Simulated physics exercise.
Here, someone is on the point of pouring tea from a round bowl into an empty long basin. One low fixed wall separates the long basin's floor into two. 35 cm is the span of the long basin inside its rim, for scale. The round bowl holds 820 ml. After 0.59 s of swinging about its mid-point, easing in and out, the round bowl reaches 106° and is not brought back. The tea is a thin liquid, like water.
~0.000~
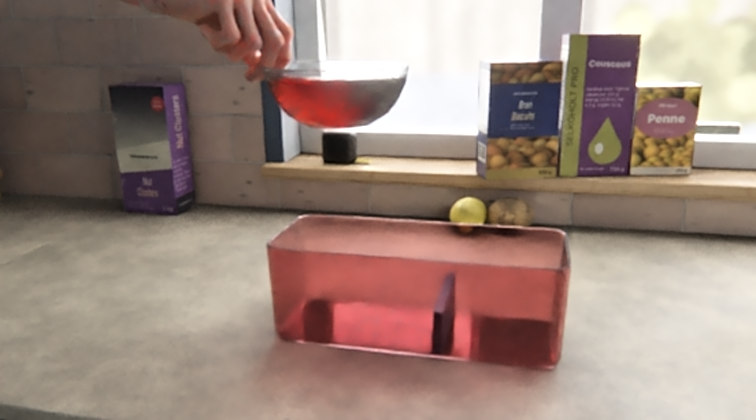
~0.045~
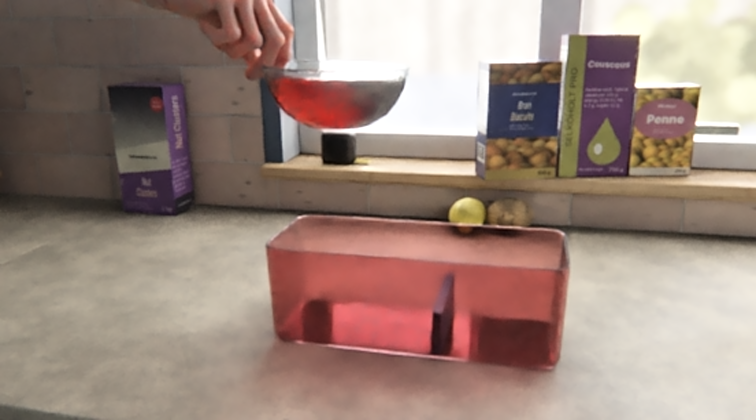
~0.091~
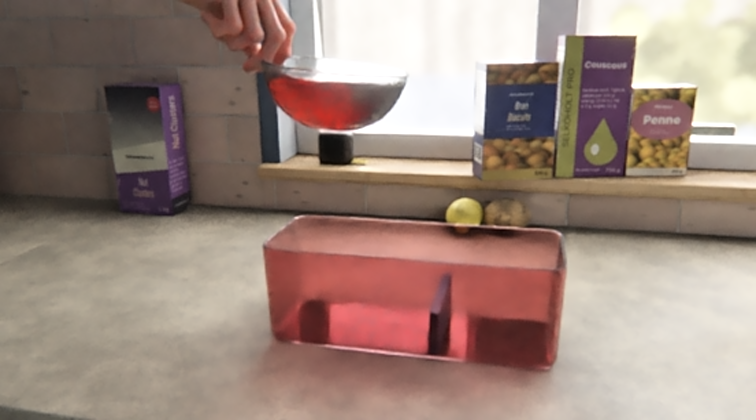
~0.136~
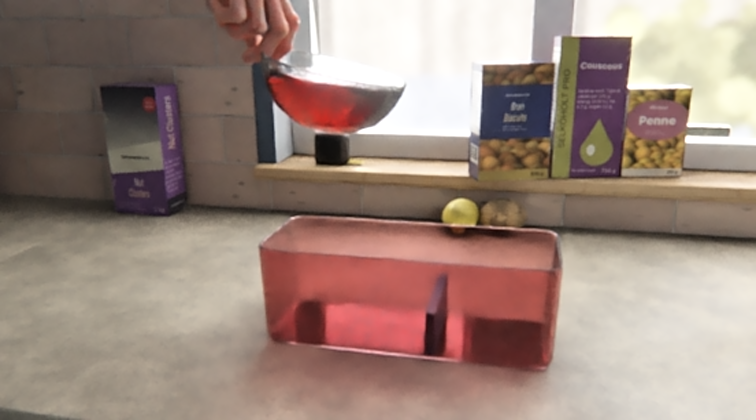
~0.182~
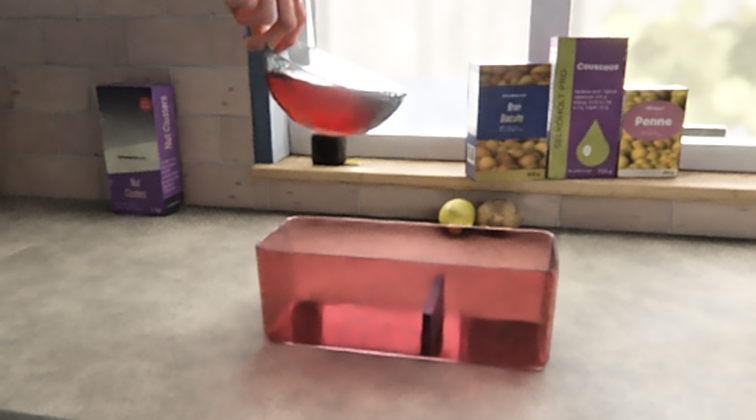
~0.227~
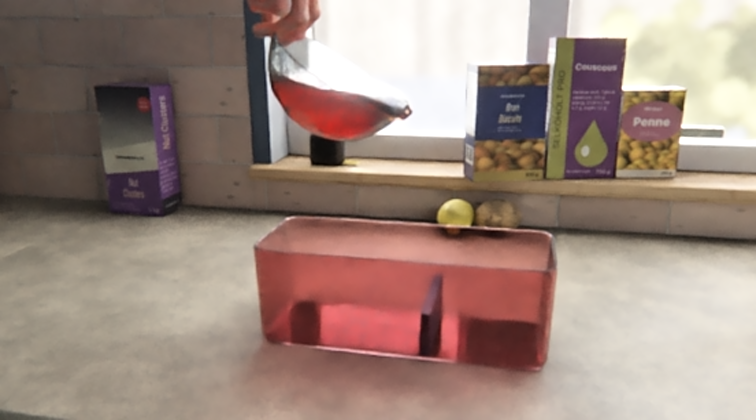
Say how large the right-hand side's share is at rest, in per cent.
Its share is roughly 50 per cent.
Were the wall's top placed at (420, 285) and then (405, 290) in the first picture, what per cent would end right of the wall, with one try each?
Around 70 and 80 percent, in that order.
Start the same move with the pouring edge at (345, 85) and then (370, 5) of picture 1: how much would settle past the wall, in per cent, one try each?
I'd expect close to 10 per cent and then close to 30 per cent.
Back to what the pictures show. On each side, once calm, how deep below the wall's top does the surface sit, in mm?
Left about 42 mm, while the right is about 30 mm.
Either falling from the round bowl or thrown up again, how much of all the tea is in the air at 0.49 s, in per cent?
About 50 per cent.
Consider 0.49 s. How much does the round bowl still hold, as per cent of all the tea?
Roughly 5 %.
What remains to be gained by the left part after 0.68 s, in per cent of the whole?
That works out to roughly 8 per cent of the whole.
After 0.49 s the tilt is 98° and 5 per cent is still to pour, 4 is left of the wall and 41 right of it.
After 0.68 s the tilt is 106° and 0 per cent is still to pour, 34 is left of the wall and 45 right of it.
After 0.87 s the tilt is 106° and 0 per cent is still to pour, 39 is left of the wall and 49 right of it.
After 1.09 s the tilt is 106° and 0 per cent is still to pour, 41 is left of the wall and 50 right of it.
In the end 41 per cent lies left of the wall, 50 right of it and 9 outside.
